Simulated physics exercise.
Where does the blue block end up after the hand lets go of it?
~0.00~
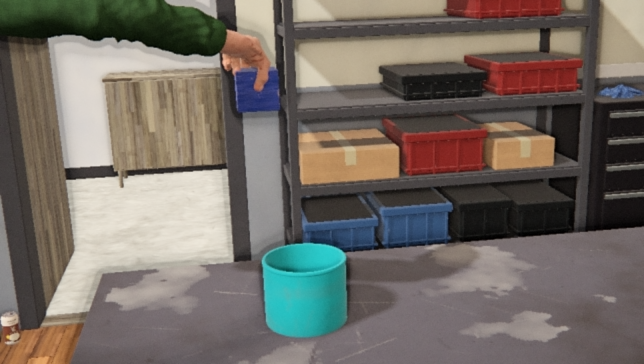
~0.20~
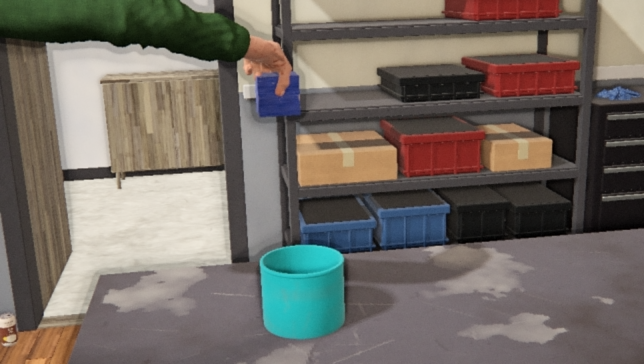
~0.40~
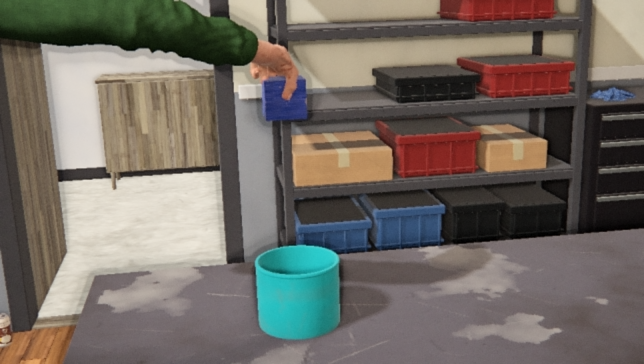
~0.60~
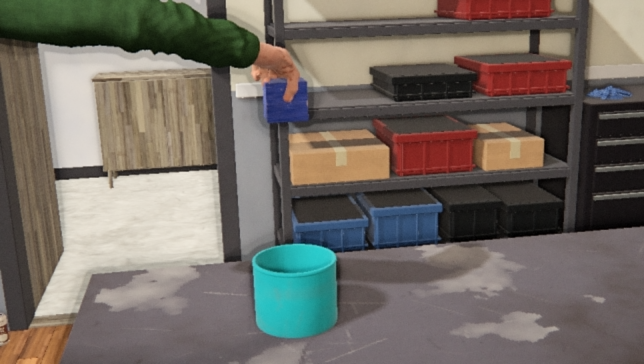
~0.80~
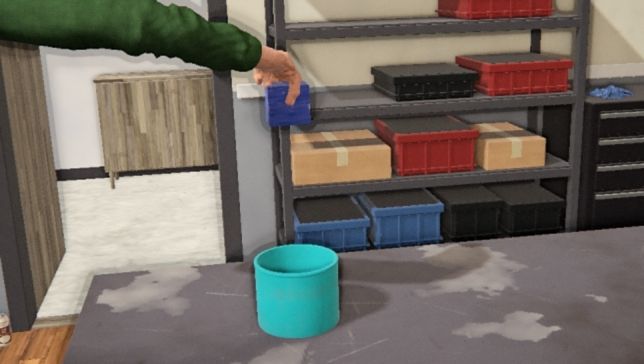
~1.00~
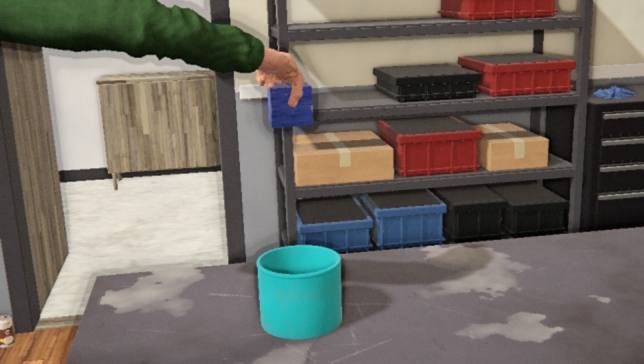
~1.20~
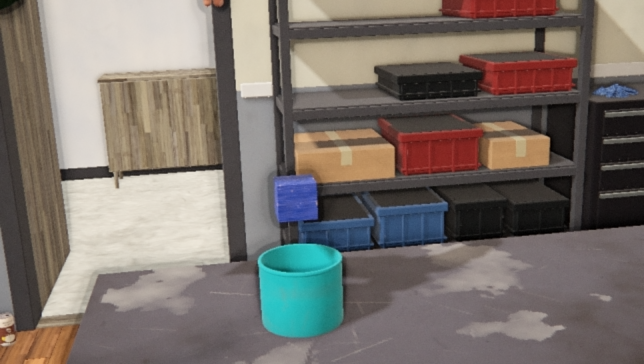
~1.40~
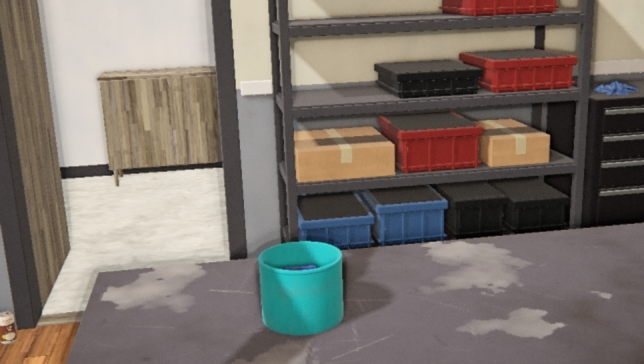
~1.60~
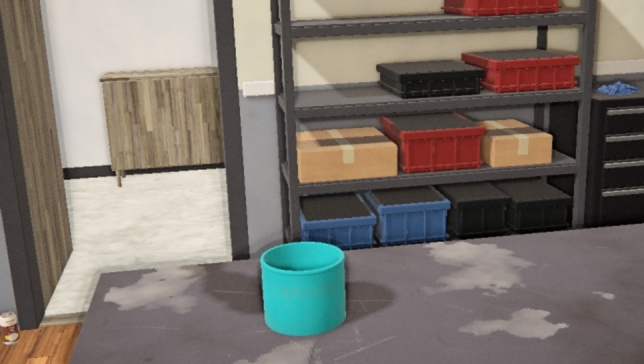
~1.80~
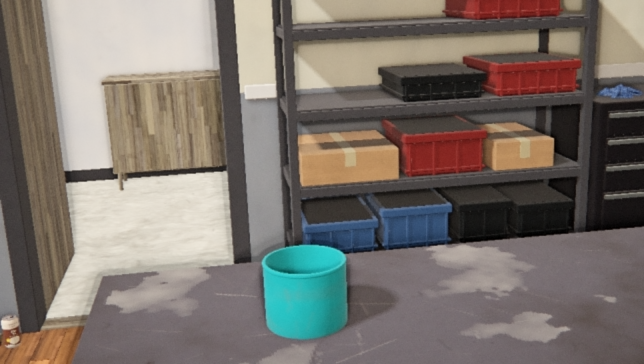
It falls straight down and ends up inside the turquoise container on the table.
In a workshop, a hand holds a blue block, then drops it into a turquoise container.
